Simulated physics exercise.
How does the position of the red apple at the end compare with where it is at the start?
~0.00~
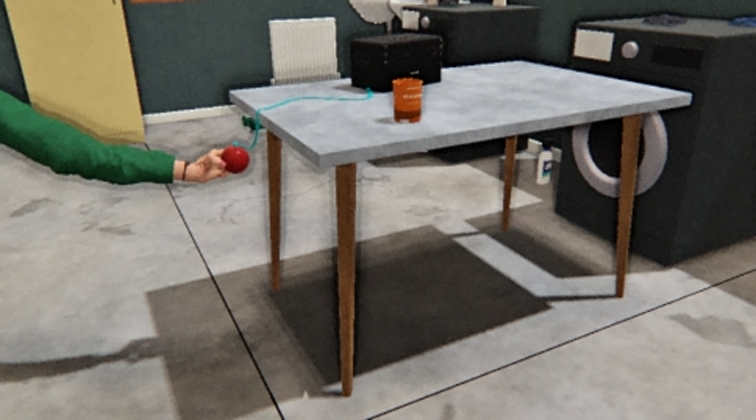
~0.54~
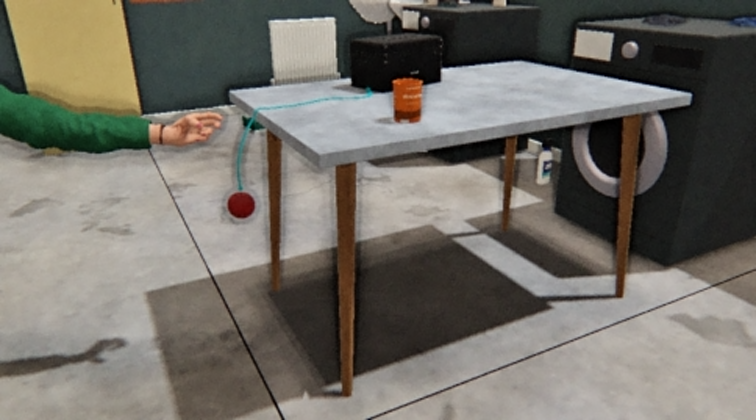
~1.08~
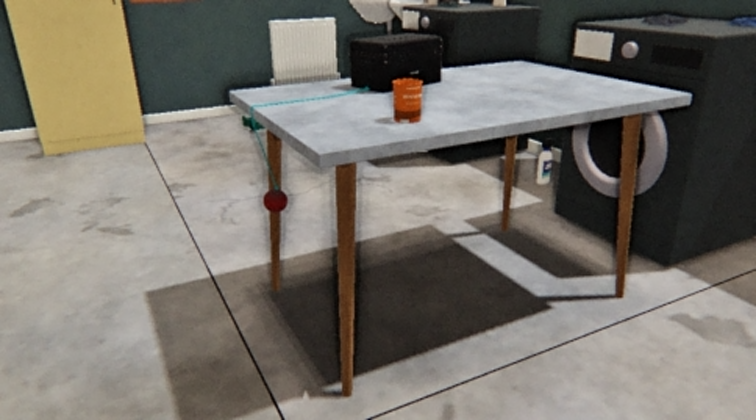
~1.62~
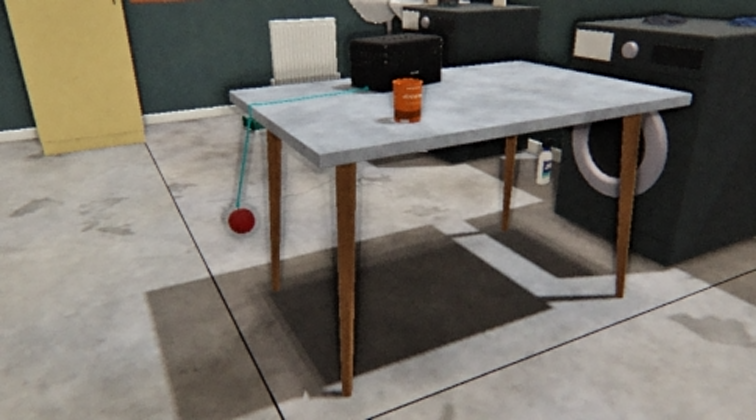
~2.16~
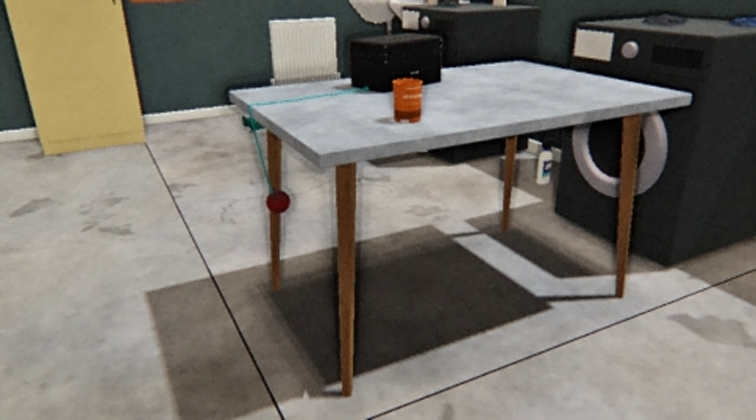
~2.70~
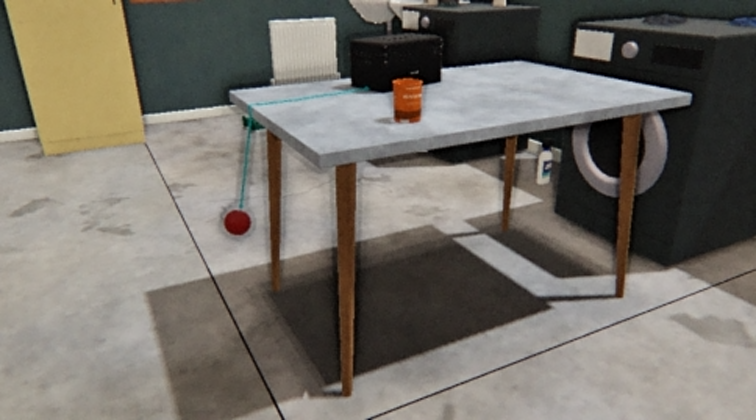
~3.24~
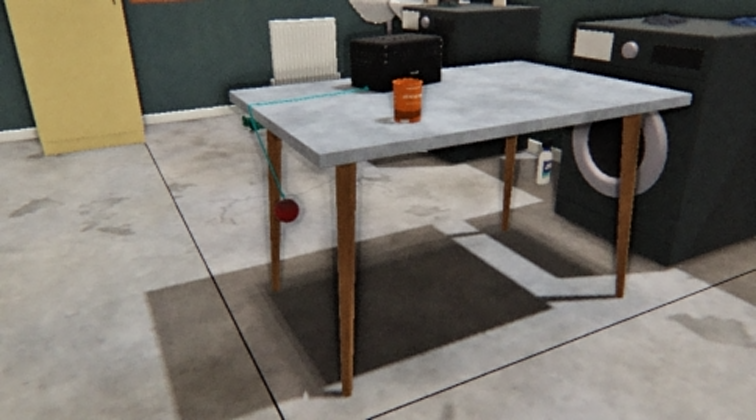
At the start the red apple is in the hand, just off the left end of the table and close to the height of the tabletop. At the end it hangs on the ribbon, lower down and farther right, beside the back left table leg.
